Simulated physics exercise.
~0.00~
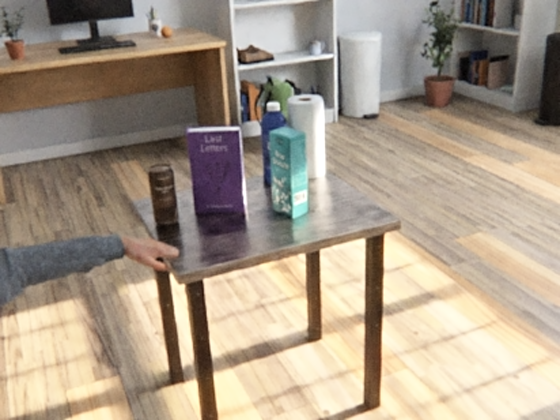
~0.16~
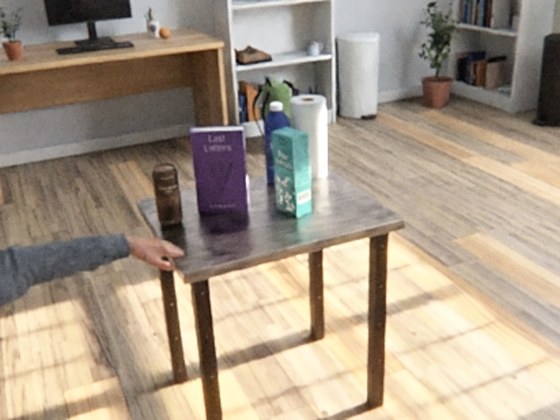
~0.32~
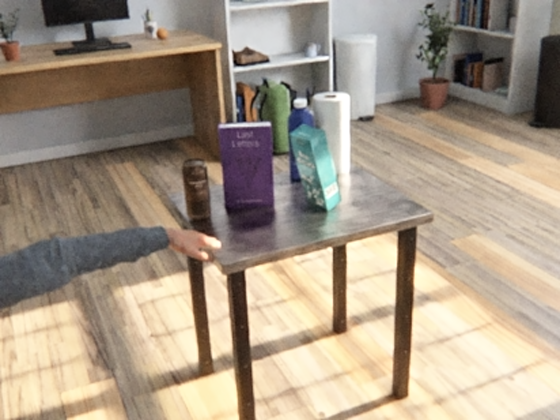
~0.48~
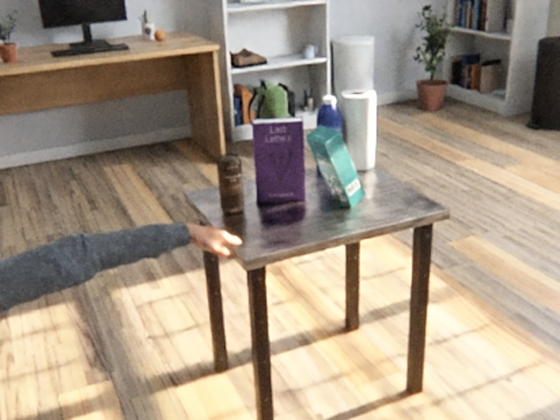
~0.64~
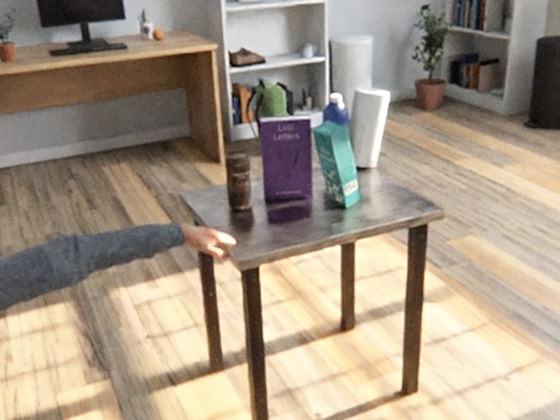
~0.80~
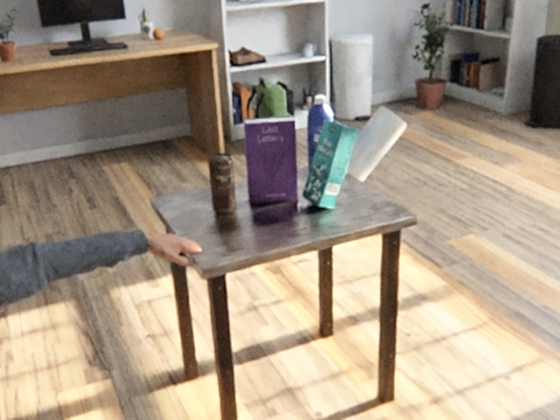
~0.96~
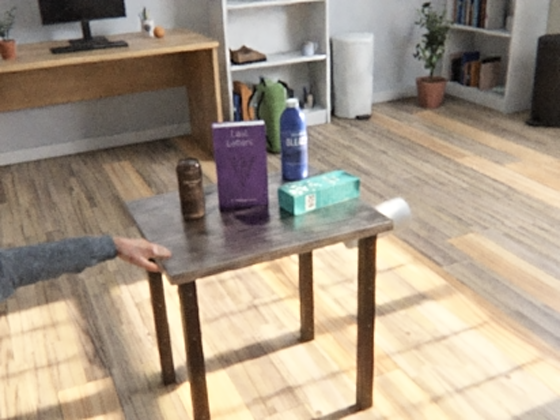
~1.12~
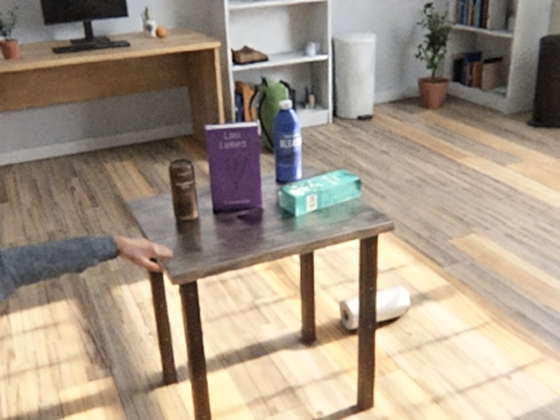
A side table carrying a purple book, brown container, blue bottle, turquoise carton and white roll slides right, then back left, a hand at its edge; the carton topples onto the tabletop and the roll tips off onto the floor, while the book, container and bottle stay standing.
